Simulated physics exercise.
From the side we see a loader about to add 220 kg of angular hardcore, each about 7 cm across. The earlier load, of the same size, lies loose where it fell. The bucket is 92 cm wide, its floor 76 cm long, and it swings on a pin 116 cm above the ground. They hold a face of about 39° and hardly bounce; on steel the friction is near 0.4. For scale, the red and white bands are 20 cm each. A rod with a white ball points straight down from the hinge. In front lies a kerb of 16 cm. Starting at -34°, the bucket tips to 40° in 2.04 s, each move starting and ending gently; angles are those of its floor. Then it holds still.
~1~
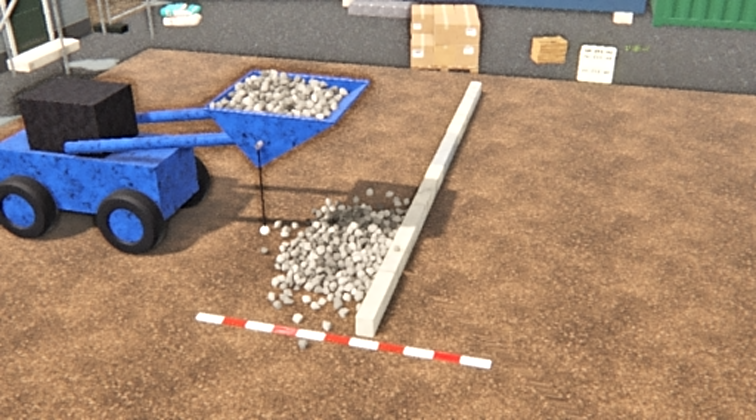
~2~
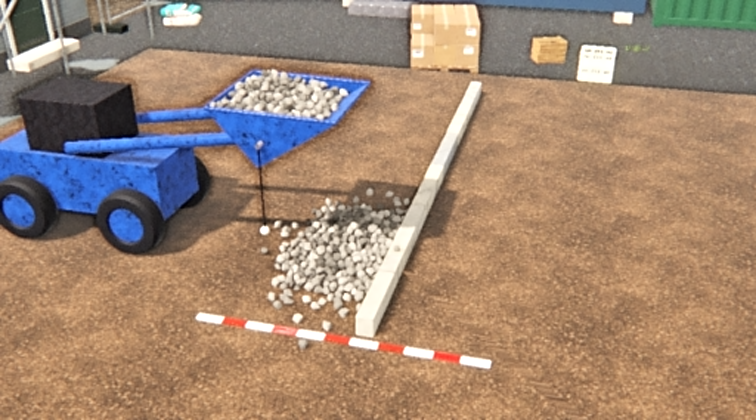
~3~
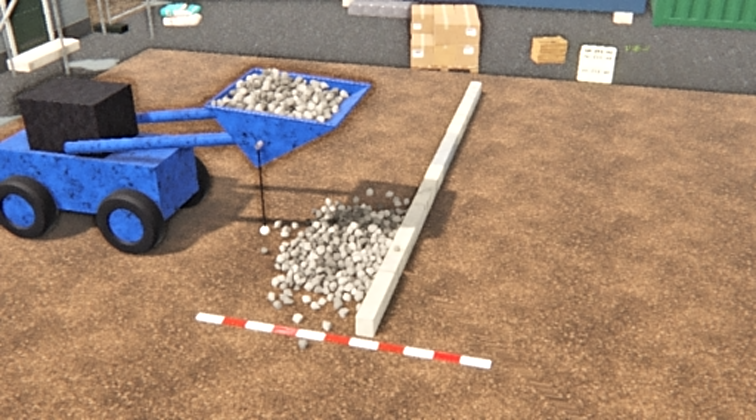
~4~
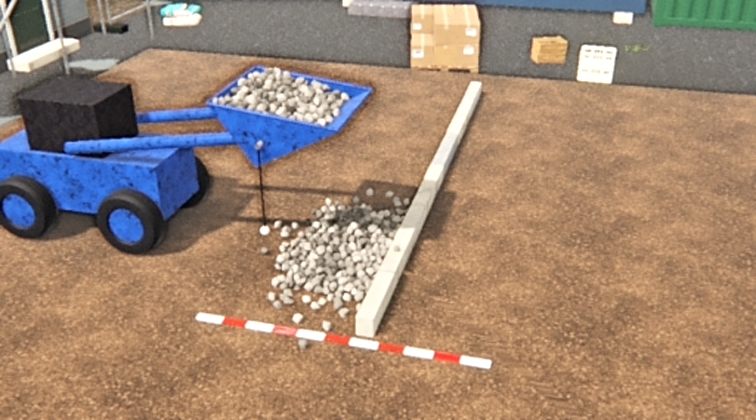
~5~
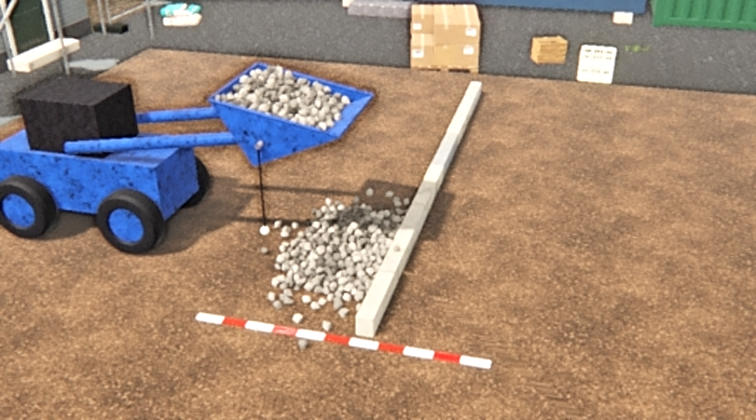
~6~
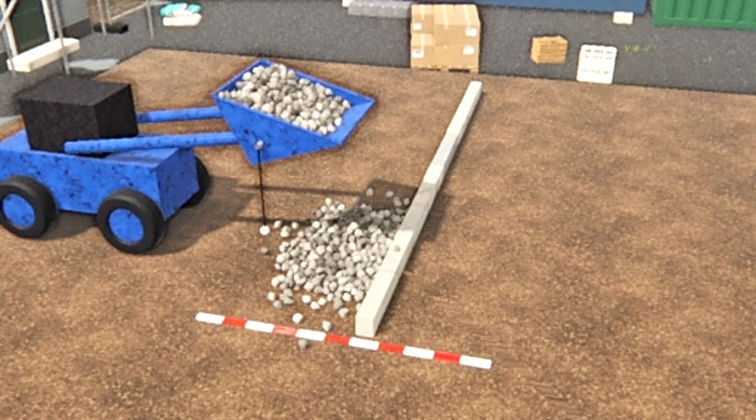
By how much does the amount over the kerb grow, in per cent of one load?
Roughly 12 per cent of a load more.
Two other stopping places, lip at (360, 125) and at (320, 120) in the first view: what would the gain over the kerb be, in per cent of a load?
About 40 and 5 per cent.
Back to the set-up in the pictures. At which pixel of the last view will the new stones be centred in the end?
Around (375, 236).
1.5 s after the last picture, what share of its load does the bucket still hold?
About 25 per cent.
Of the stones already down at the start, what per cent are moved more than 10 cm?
About 0 per cent.
Then, 0.9 s after the last picture the floor is at 28°; in per cent of one load, 99 in the bucket, 101 on this side of the kerb; the foremost stones are at (395, 241).
Then, 1.5 s after the last picture the floor is at 40°; in per cent of one load, 26 in the bucket, 174 on this side of the kerb; the foremost stones are at (401, 244).
Then, 1.9 s after the last picture the floor is at 40°; in per cent of one load, 1 in the bucket, 192 on this side of the kerb, 8 over the kerb; the foremost stones are at (454, 256).
Then, 4.3 s after the last picture the floor is at 40°; in per cent of one load, 0 in the bucket, 188 on this side of the kerb, 12 over the kerb; the foremost stones are at (468, 258). Net gain over the kerb, 12.
